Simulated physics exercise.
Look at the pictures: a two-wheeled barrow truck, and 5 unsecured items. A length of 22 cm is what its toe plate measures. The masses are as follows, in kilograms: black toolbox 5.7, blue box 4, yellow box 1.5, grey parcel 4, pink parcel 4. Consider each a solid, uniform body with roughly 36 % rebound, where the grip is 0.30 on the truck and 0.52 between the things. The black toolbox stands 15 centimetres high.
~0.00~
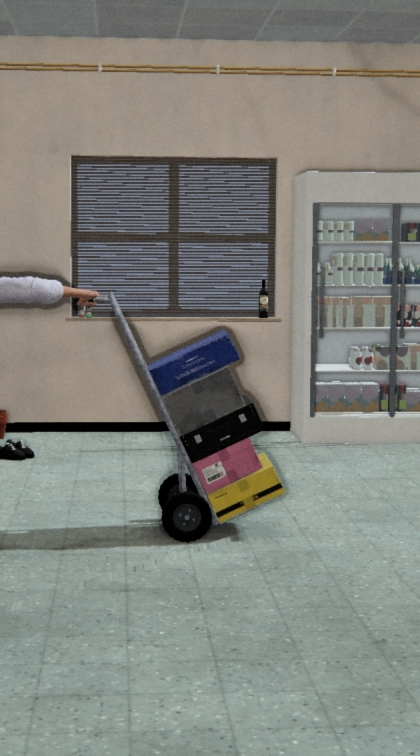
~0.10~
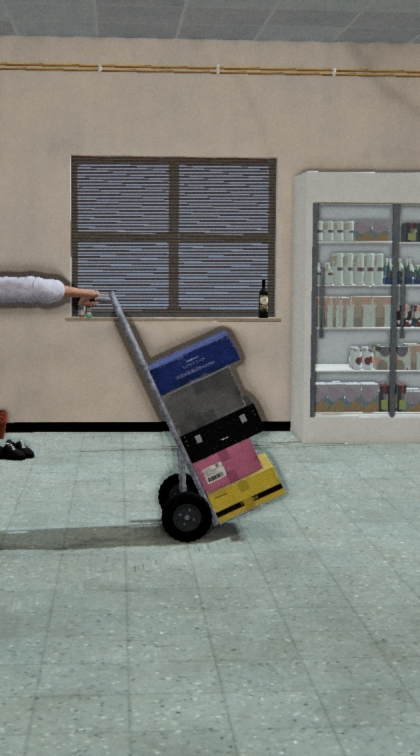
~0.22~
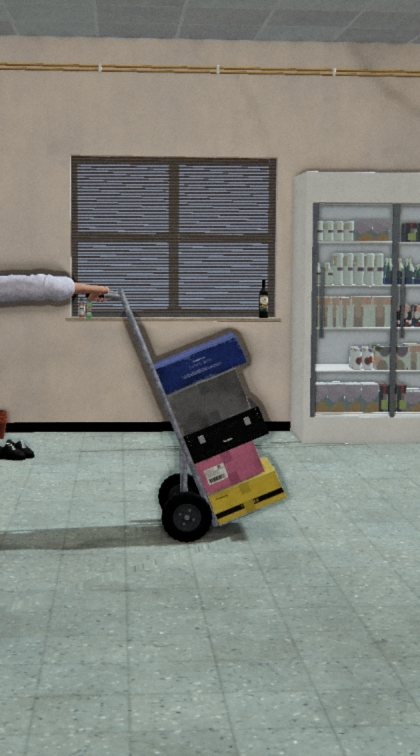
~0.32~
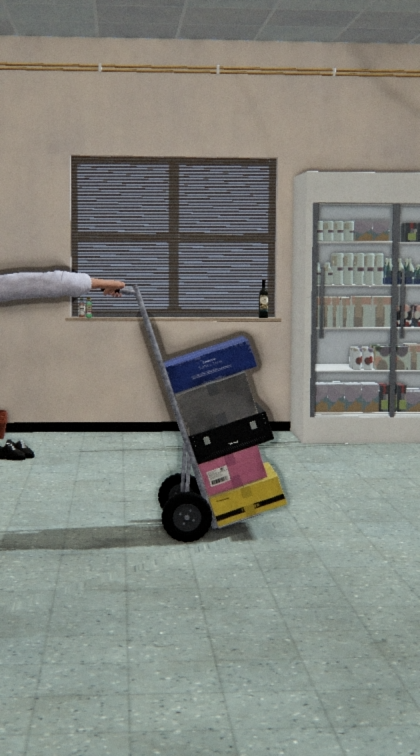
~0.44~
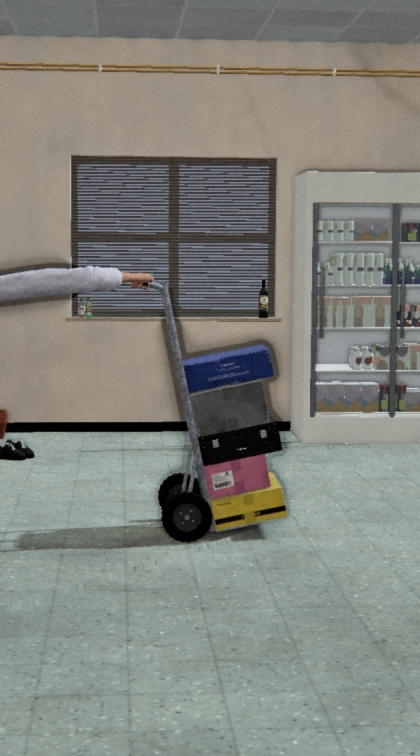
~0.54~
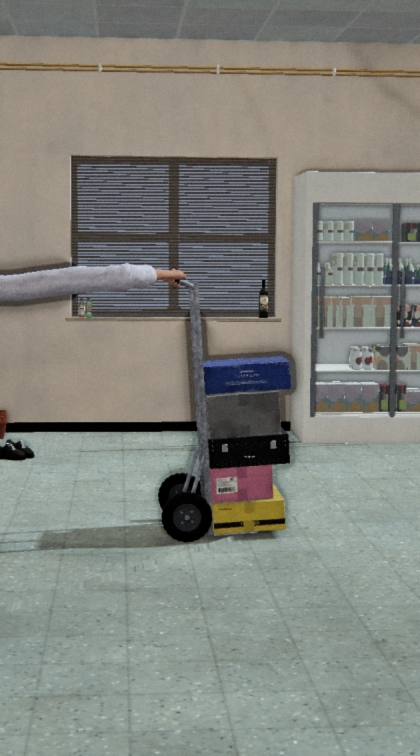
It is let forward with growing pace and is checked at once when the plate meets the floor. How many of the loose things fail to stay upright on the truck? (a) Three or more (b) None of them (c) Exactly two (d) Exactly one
Answer: A.
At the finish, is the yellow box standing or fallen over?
Here's what happens: The yellow box never goes down.
By 0.94 s, truck upright; blue box rocked 21° off its seat near (303, 383); black toolbox rocked 21° off its seat near (271, 447); grey parcel rocked 21° off its seat.
By 1.34 s, truck upright; blue box and grey parcel now dropped from the stack; black toolbox rocked 57° off its seat near (303, 456); pink parcel rocked 57° off its seat.
By 1.64 s, truck upright; black toolbox now dropped from the stack; pink parcel upside down; yellow box rocked 5° off its seat.
By 1.94 s, truck upright; pink parcel now dropped from the stack.
When it is over (2.8 s), dropped from the stack, black toolbox, blue box, grey parcel and pink parcel; yellow box within 10 cm of the start. End places, in pixels of the last picture, black toolbox near (384, 513).
